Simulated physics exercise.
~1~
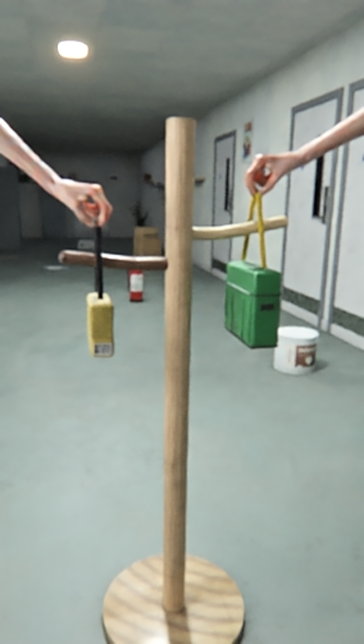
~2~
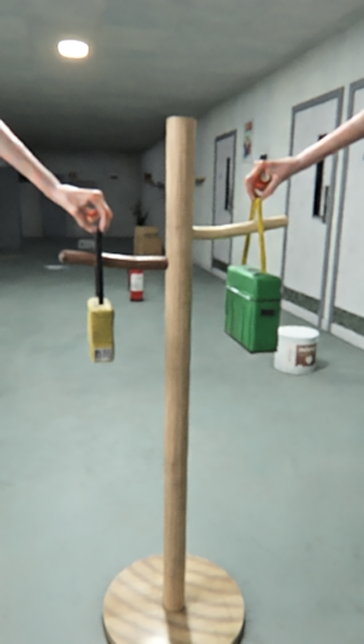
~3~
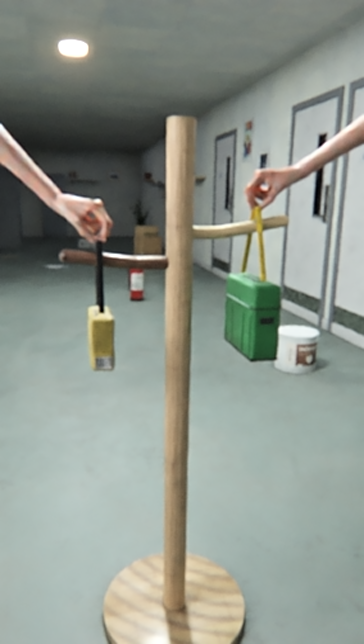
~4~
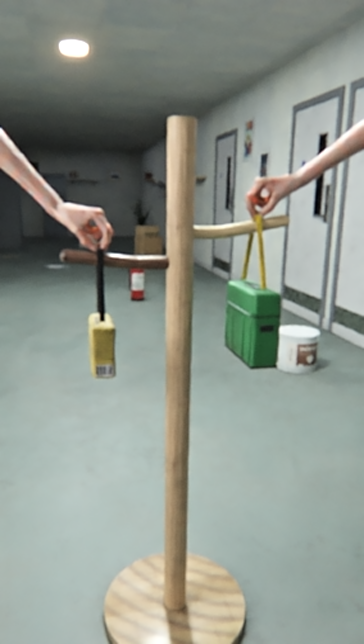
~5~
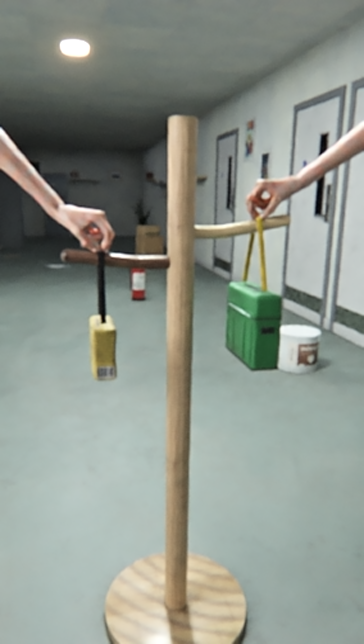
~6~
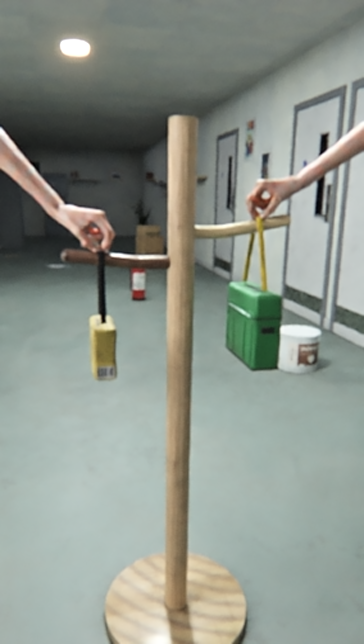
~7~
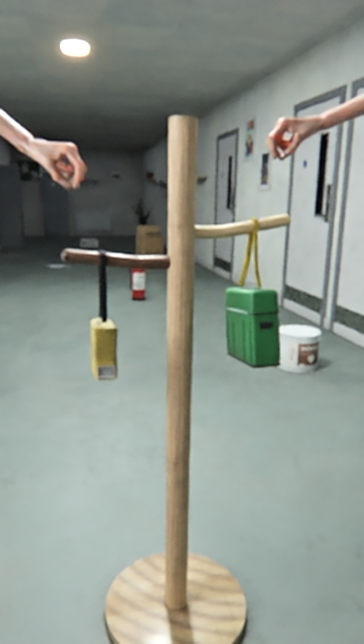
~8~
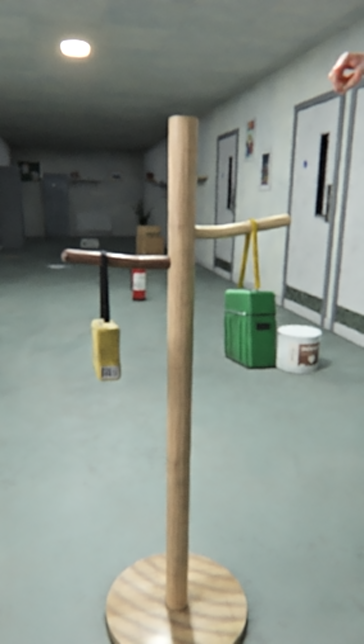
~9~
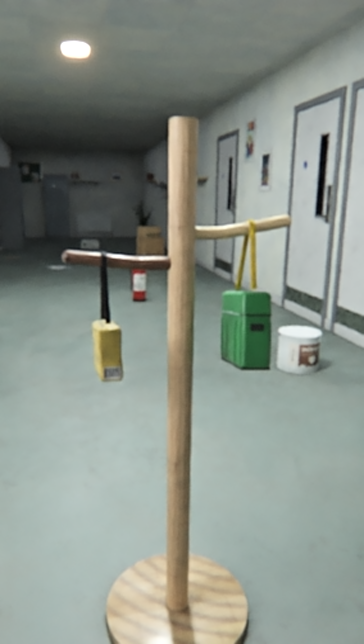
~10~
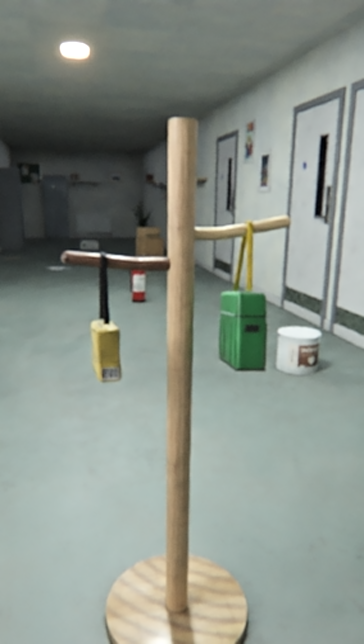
At first, two hands hold a yellow pouch by a dark strap on the left and a green case by a yellow loop on the right, beside a wooden post with two pegs. The hands lower both items a little until the loops rest over the pegs. They pause there briefly, then let go and draw back out of view. The green case shifts slightly left and leans a bit, while the pouch barely moves. In the end, both the pouch and the case remain hanging from their pegs.
